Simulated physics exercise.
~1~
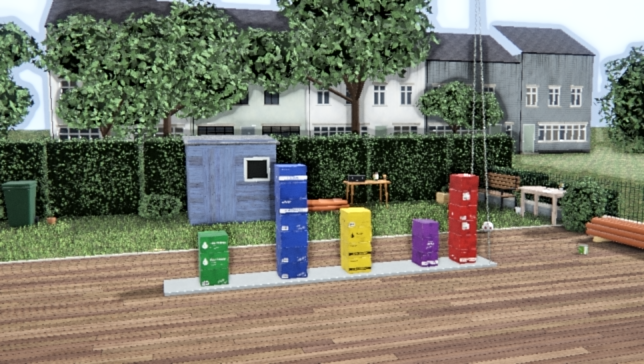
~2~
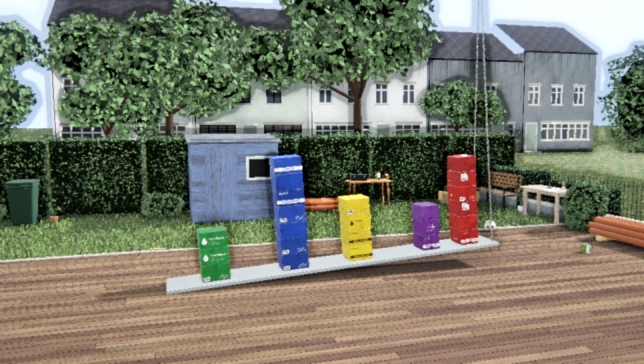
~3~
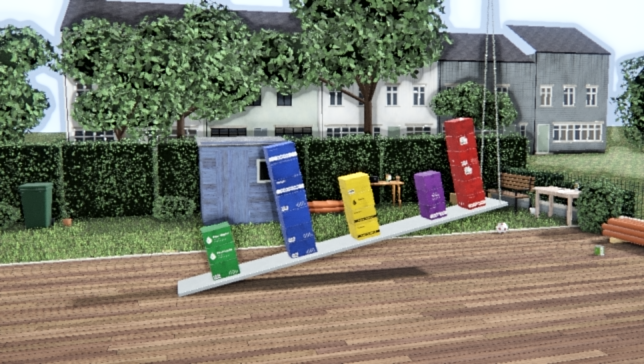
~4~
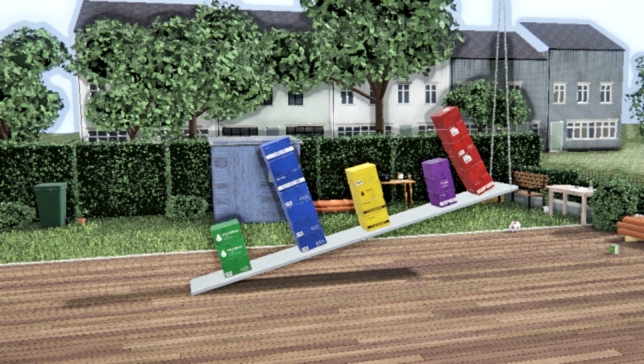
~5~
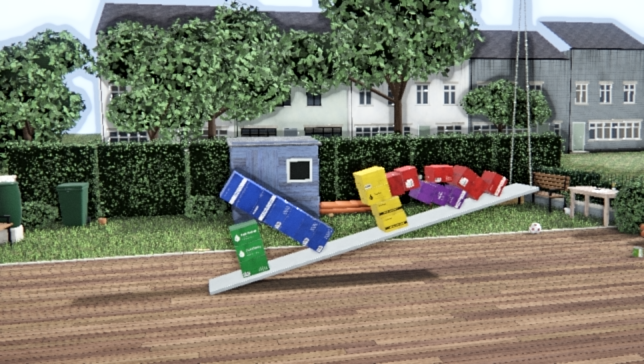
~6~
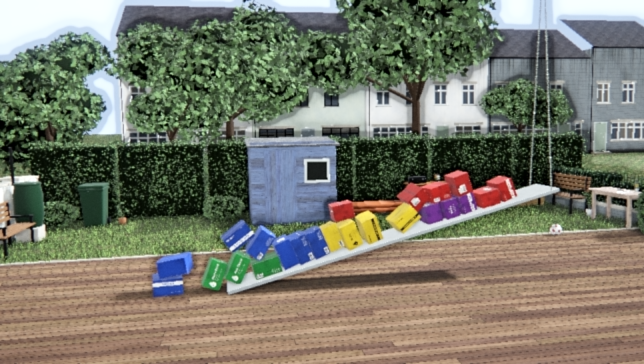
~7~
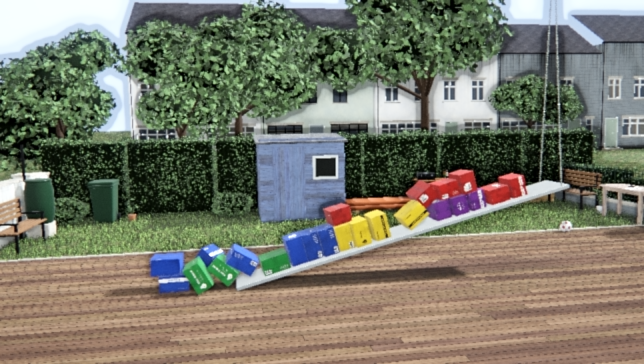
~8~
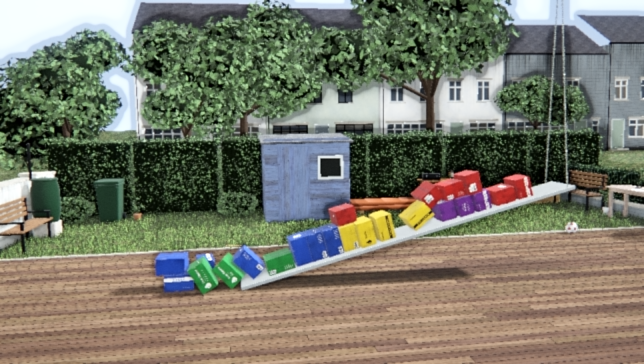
White rack rising at its right end in a back yard, tilting five coloured carton stacks until they topple leftward into a jumbled slope.
